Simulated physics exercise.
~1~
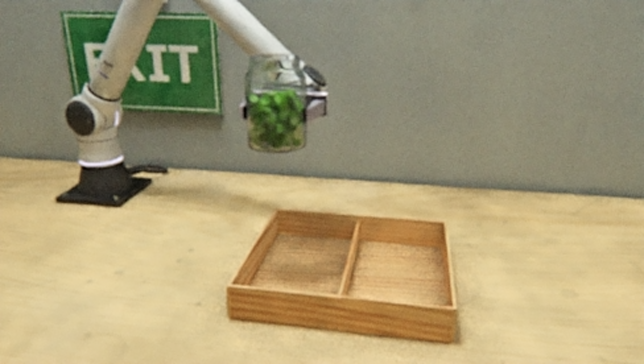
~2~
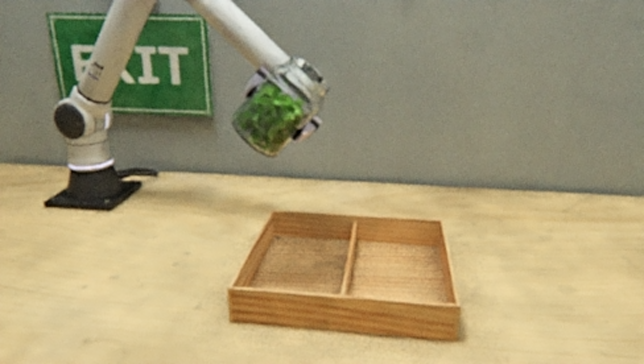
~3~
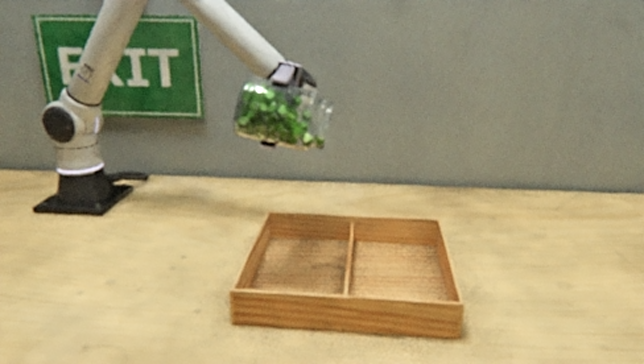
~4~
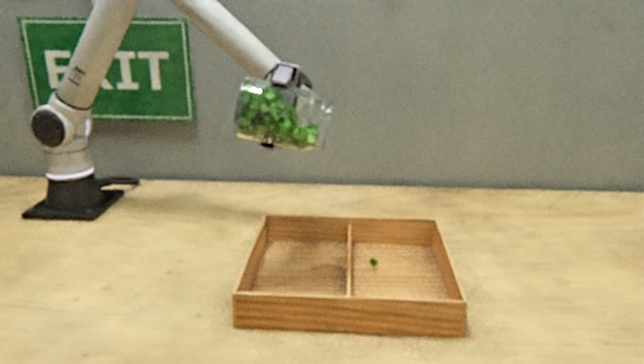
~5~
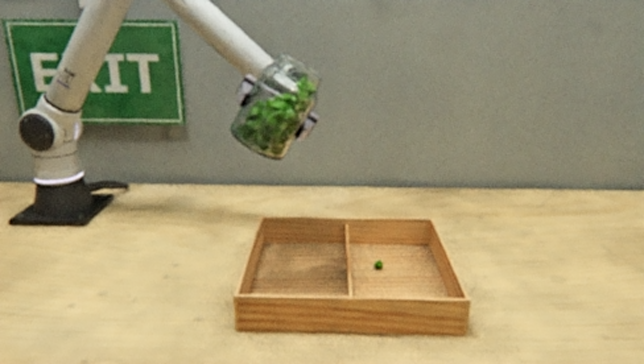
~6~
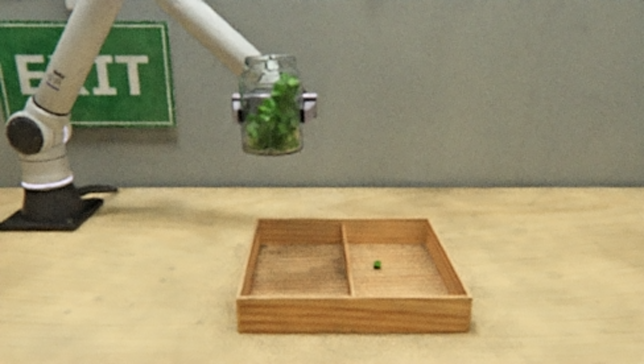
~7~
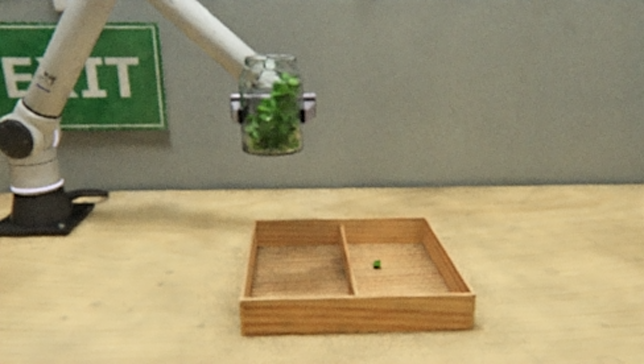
Robot arm tipping a glass jar of green vegetable pieces over a divided wooden tray, dropping one piece, then righting the jar.
